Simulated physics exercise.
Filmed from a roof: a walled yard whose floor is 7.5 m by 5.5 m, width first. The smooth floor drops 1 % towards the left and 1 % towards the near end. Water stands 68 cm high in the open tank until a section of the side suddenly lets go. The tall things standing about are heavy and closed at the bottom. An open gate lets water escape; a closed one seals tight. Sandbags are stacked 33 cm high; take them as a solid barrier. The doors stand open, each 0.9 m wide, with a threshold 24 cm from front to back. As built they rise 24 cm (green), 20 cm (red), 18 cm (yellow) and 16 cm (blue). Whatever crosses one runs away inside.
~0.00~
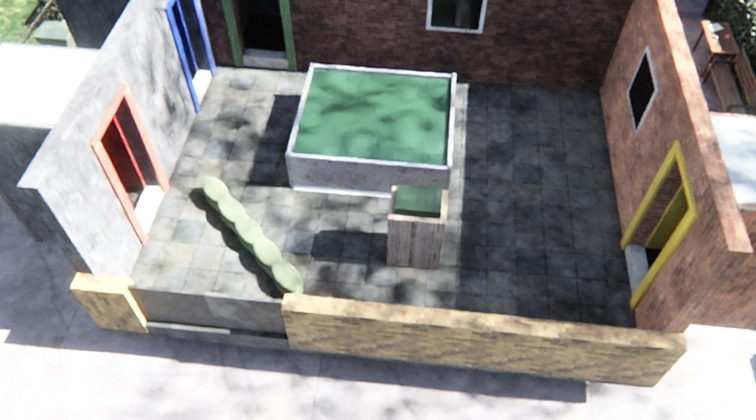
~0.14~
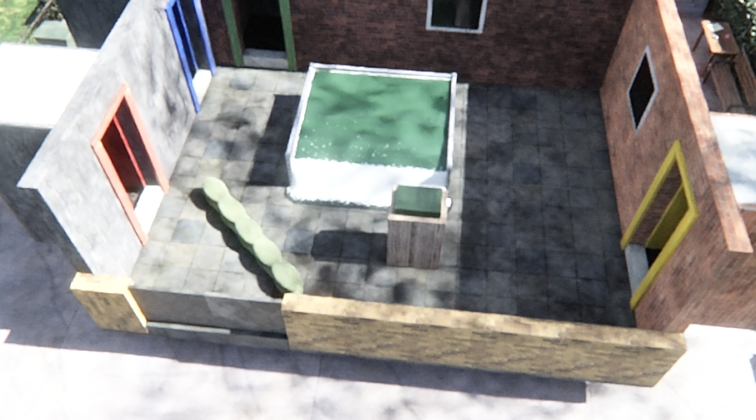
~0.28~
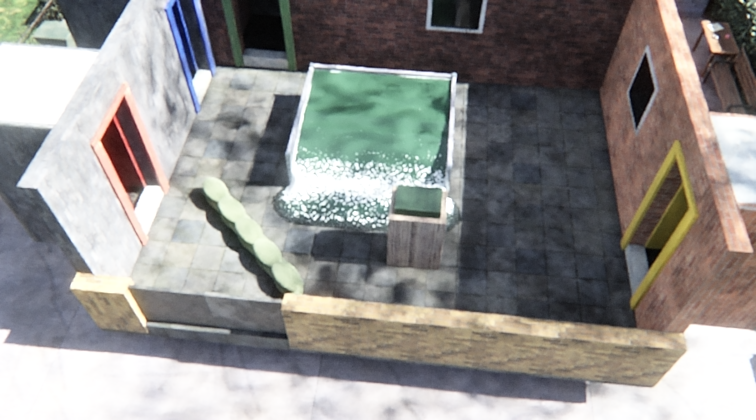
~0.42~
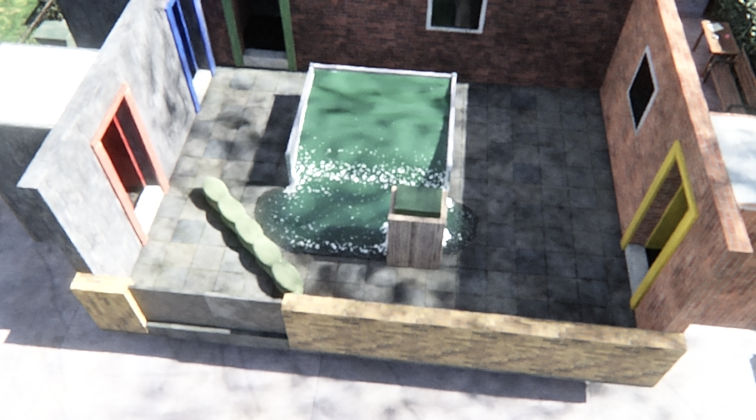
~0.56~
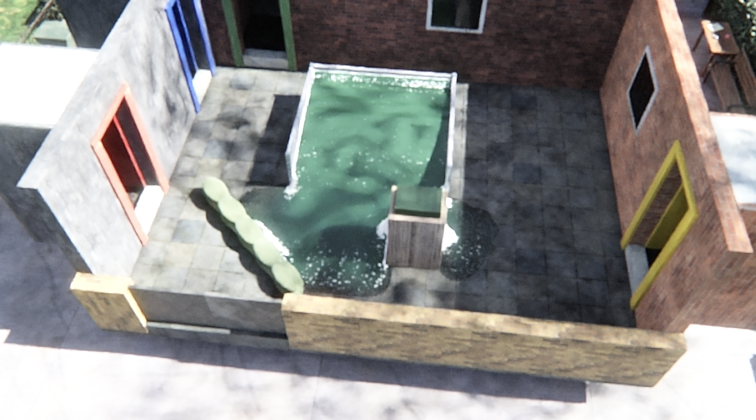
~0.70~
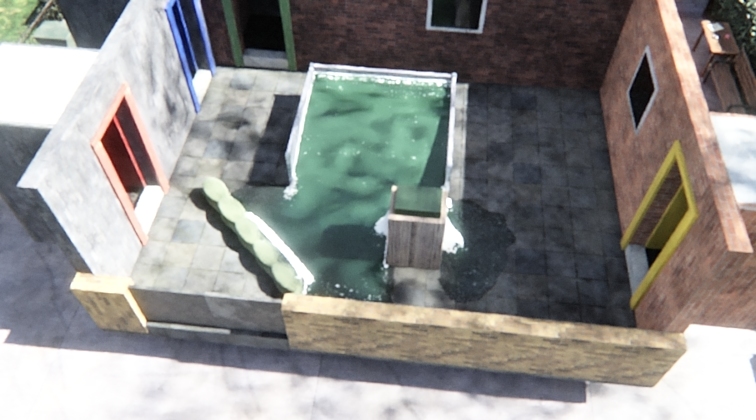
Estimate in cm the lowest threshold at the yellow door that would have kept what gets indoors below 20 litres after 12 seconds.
About 26 cm.
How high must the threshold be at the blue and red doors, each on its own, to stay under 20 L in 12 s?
Roughly 13.5 cm at blue and 9.5 cm at red.
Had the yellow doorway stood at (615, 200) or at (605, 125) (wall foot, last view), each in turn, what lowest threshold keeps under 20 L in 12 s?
Roughly 10.0 and 9.5 cm.
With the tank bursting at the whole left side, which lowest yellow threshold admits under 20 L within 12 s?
About 7.5 cm.
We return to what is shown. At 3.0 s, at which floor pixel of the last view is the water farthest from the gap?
Near (634, 358).
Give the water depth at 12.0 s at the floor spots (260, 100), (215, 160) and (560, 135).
In that order: 10, 12 and 8 cm.
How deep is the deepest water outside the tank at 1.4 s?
Roughly 56 cm.
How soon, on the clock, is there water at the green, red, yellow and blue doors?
Arrival: Green 3.6 s, red 2.2 s, yellow 1.6 s, blue 3.2 s.
After 1.4 s water covers 30 % of the floor, deepest (56 cm) near (325, 327); it has not reached the yellow door.
After 3.0 s water covers 65 % of the floor, deepest (40 cm) near (634, 358); 32 cm at the yellow door, 5 litres in over its 18 cm threshold.
After 12.0 s water covers 95 % of the floor, deepest (17 cm) near (139, 256); 9 cm at the yellow door, 74 litres in over its 18 cm threshold.
At the yellow door as built, the water arrived by 1.7 s and peaked near 32 cm at 3.0 s.
With a threshold of 20.5 cm, 50 litres would have come in within the 12 s; with 28 cm, 12 litres. So under 20 litres takes about 26 cm.
